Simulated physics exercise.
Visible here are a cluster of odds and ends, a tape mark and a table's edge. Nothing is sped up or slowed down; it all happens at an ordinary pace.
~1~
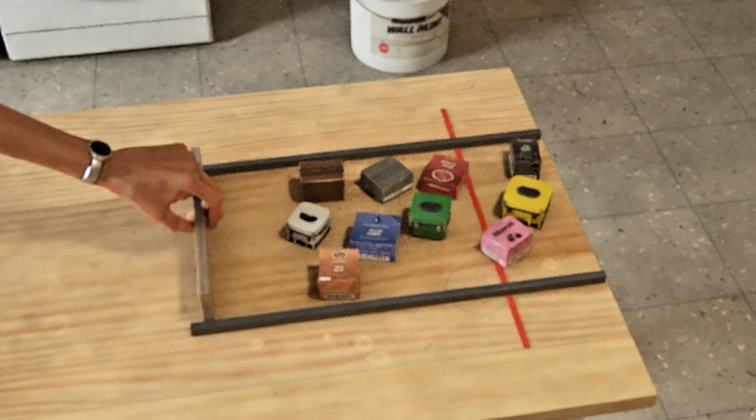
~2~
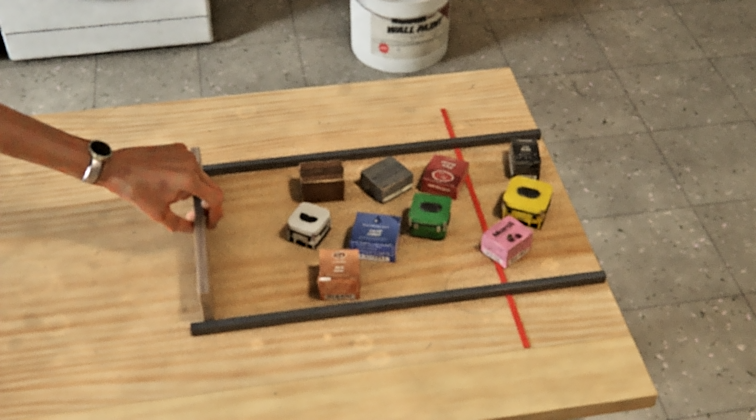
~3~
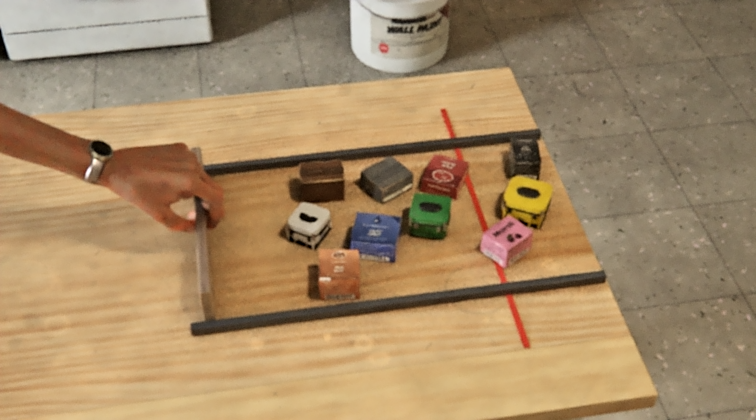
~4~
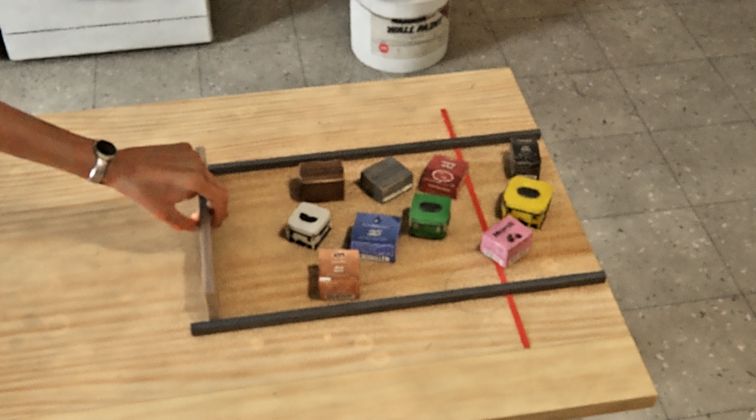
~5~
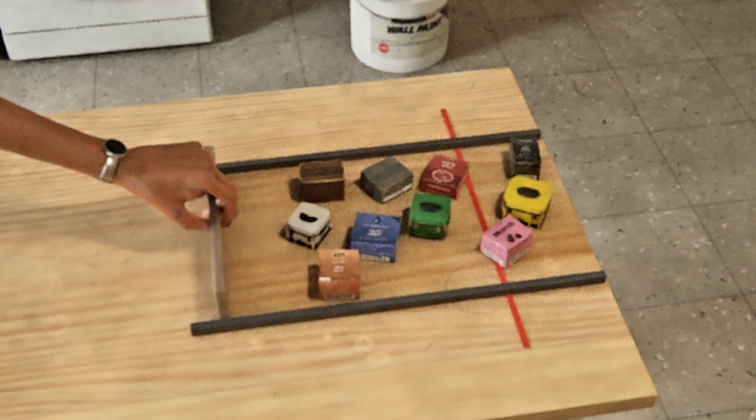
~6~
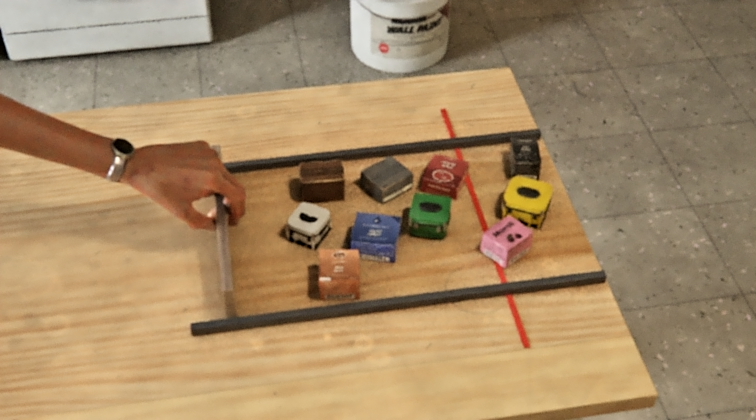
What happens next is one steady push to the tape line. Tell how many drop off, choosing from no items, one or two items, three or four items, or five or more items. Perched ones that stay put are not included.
Mind you, the pieces that take the plunge come to one or two.
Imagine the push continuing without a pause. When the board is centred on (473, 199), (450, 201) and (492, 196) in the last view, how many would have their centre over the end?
2, 1, 3.
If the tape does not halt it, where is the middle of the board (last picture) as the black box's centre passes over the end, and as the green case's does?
Its middle is about (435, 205) and about (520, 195).
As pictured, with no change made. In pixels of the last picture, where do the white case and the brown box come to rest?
White case at (493, 196), brown box at (487, 162).
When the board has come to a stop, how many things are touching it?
That would be 4 of them.
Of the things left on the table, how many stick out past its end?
It would come to 1.
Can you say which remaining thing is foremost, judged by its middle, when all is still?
Yellow case.
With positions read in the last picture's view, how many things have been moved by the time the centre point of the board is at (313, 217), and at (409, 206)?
Well, it's 3 at the first one and 8 at the second.
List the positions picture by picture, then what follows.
The first picture shows black box (525, 159); yellow case (527, 202); pink box (507, 241); board (202, 230); tape (480, 214).
The second picture shows yellow case (527, 202); white case (309, 226).
The third picture shows pink box (507, 241); brown box (322, 182).
The fourth picture shows black box (525, 159); orange box (340, 275).
The fifth picture shows yellow case (527, 202); blue box (376, 237).
The sixth picture shows black box (525, 159); yellow case (527, 202); pink box (507, 241); board (223, 228); tape (480, 214).
Soon after, none off yet; black box at rest near (525, 159); yellow case at rest near (527, 202); pink box at rest near (507, 241).
At rest, the number that fall off is one or two; fallen, red box and black box.
